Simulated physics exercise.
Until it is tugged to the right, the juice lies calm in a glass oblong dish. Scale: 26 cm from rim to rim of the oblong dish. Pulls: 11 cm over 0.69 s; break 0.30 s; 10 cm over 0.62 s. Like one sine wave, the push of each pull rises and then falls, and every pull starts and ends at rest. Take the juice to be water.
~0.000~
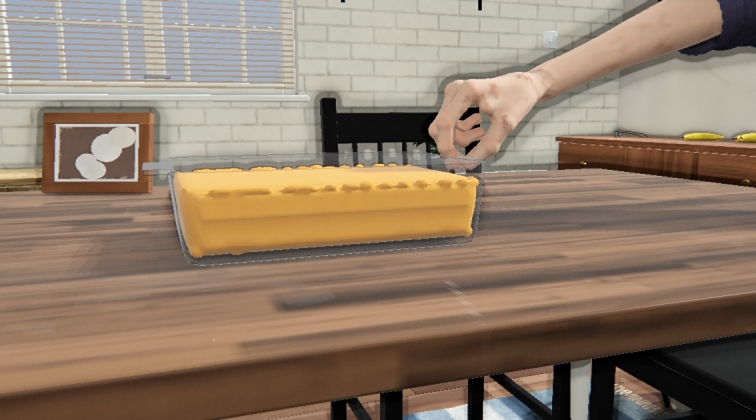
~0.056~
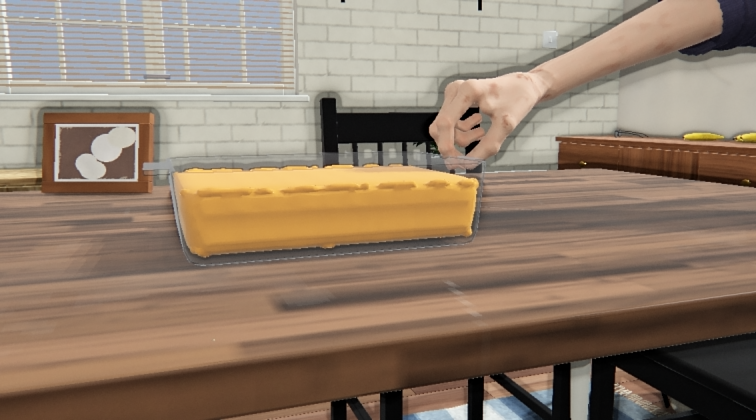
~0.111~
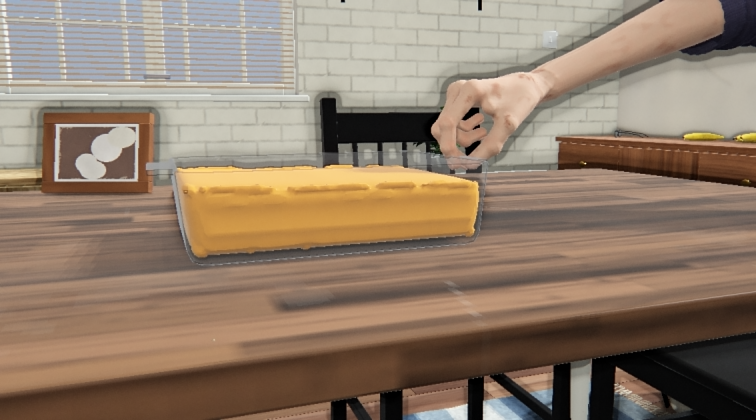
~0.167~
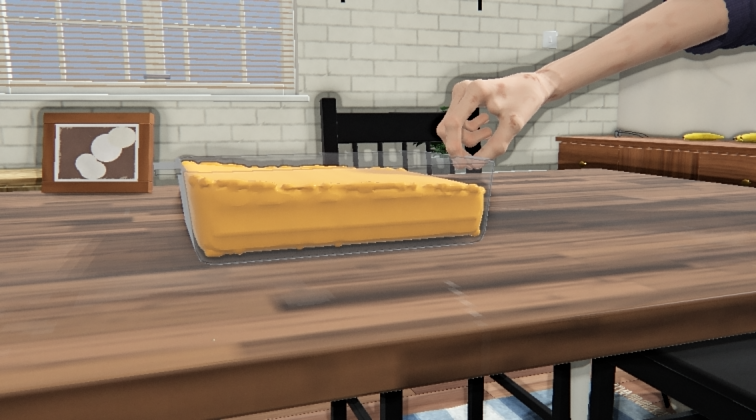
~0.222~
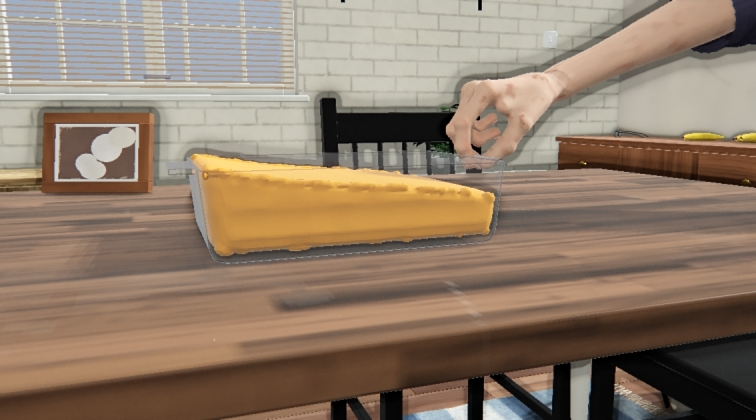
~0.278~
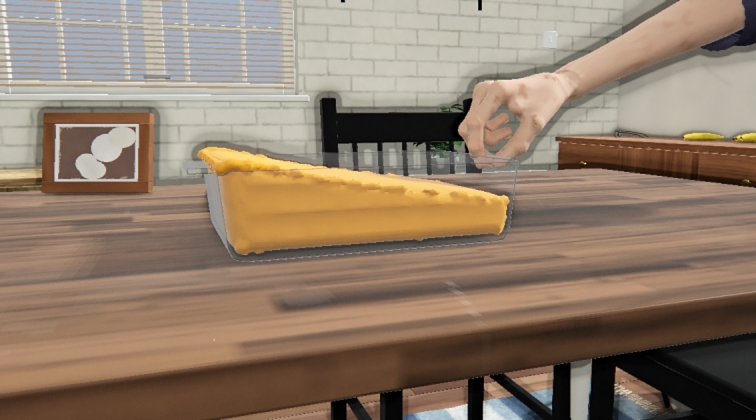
On a wooden kitchen table, a hand gripped the far edge of a clear oblong dish of orange-yellow juice and slid it slightly right, while the liquid rose on the left and sank on the right.
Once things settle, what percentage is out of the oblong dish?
About 32 per cent.
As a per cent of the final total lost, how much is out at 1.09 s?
About 50 per cent.
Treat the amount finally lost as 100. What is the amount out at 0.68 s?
Roughly 20%.
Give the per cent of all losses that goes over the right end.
About 70 percent.
After 0.68 s it has gone 11 cm; 2 per cent is out over the left end and 6 over the right.
After 1.09 s it has gone 11 cm; 6 per cent is out over the left end and 10 over the right.
After 1.49 s it has gone 21 cm; 8 per cent is out over the left end and 10 over the right.
After 1.90 s it has gone 21 cm; 8 per cent is out over the left end and 19 over the right.
In the end 32 per cent is out in all, 11 of it over the left end.
